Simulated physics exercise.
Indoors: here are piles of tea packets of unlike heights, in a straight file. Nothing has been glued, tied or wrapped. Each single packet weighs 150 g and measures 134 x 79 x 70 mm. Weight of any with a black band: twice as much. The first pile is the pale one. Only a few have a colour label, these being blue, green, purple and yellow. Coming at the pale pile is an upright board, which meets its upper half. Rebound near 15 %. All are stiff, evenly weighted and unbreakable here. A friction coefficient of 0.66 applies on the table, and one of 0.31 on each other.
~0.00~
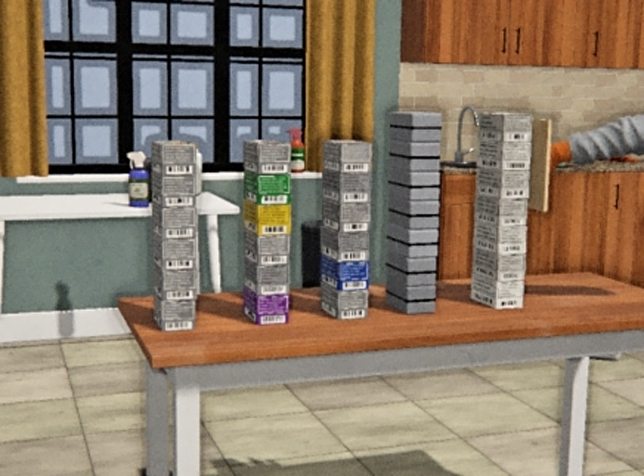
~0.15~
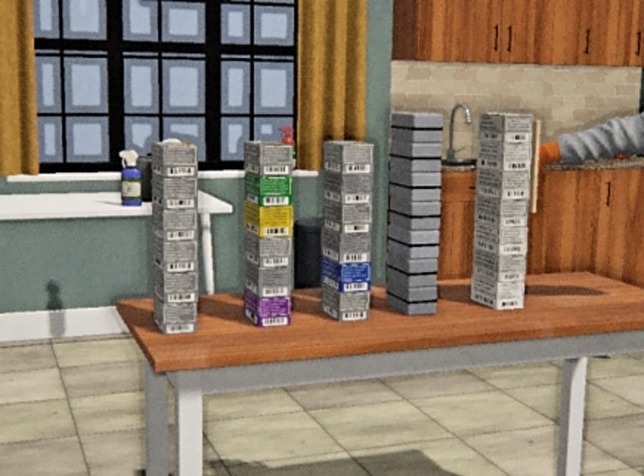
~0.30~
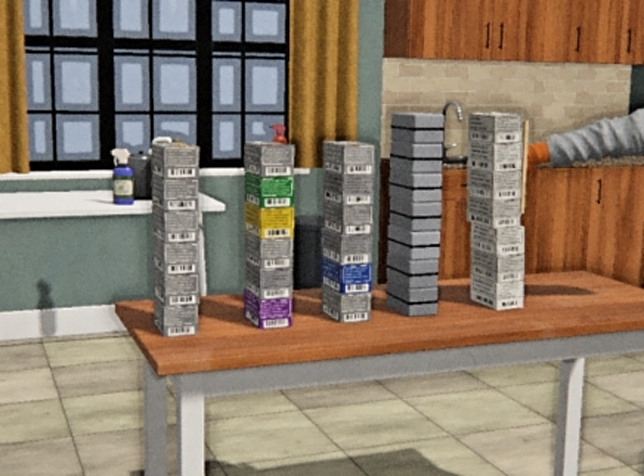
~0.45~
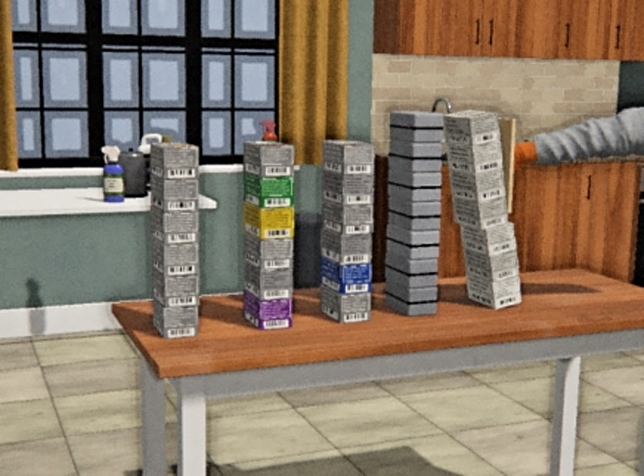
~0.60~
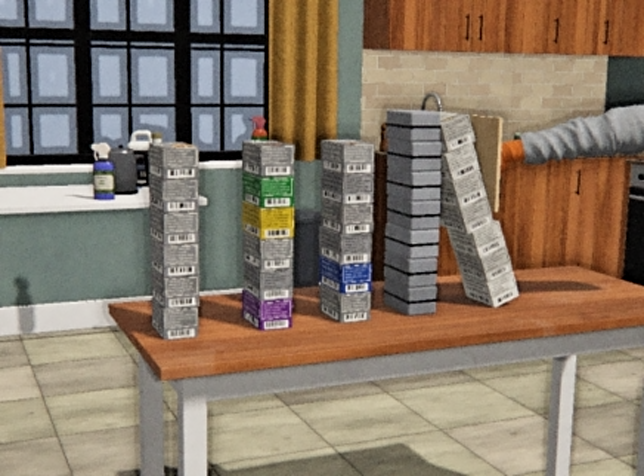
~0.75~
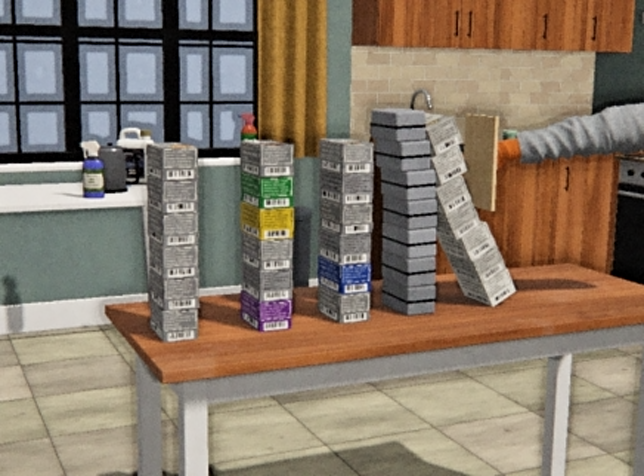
A gloved hand pushes a board leftward into the pale stack, leaning it against the next.
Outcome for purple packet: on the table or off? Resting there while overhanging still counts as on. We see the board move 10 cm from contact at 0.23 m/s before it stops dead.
On.
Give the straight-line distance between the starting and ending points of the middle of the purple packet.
Start and end lie near 4 cm apart.
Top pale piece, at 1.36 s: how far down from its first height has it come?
About 16 cm.
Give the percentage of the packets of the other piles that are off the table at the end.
It works out at roughly 45 per cent.
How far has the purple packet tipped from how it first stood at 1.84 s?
Something like 50°, give or take.
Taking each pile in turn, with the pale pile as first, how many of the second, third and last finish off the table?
Counts - second: 1, third: 2, last: 5.
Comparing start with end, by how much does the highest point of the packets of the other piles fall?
Roughly 27 centimetres lower at the end.
By 1.36 s, 7 of the pale pile down; none of the 25 other packets off the table, 18 disturbed; purple packet unmoved; yellow packet tilted 10°.
By 1.84 s, 7 of the pale pile down; 2 of the 25 other packets off the table; purple packet tilted 46°; blue packet tilted 45°, 27 mm lower.
When it is over (2.3 s), 7 of the pale pile down; 11 of the 25 other packets off the table; purple packet tilted 46°; yellow packet on its side; blue packet tilted 45°, 27 mm lower. In pixels of the last frame, middles, purple packet near (250, 303).
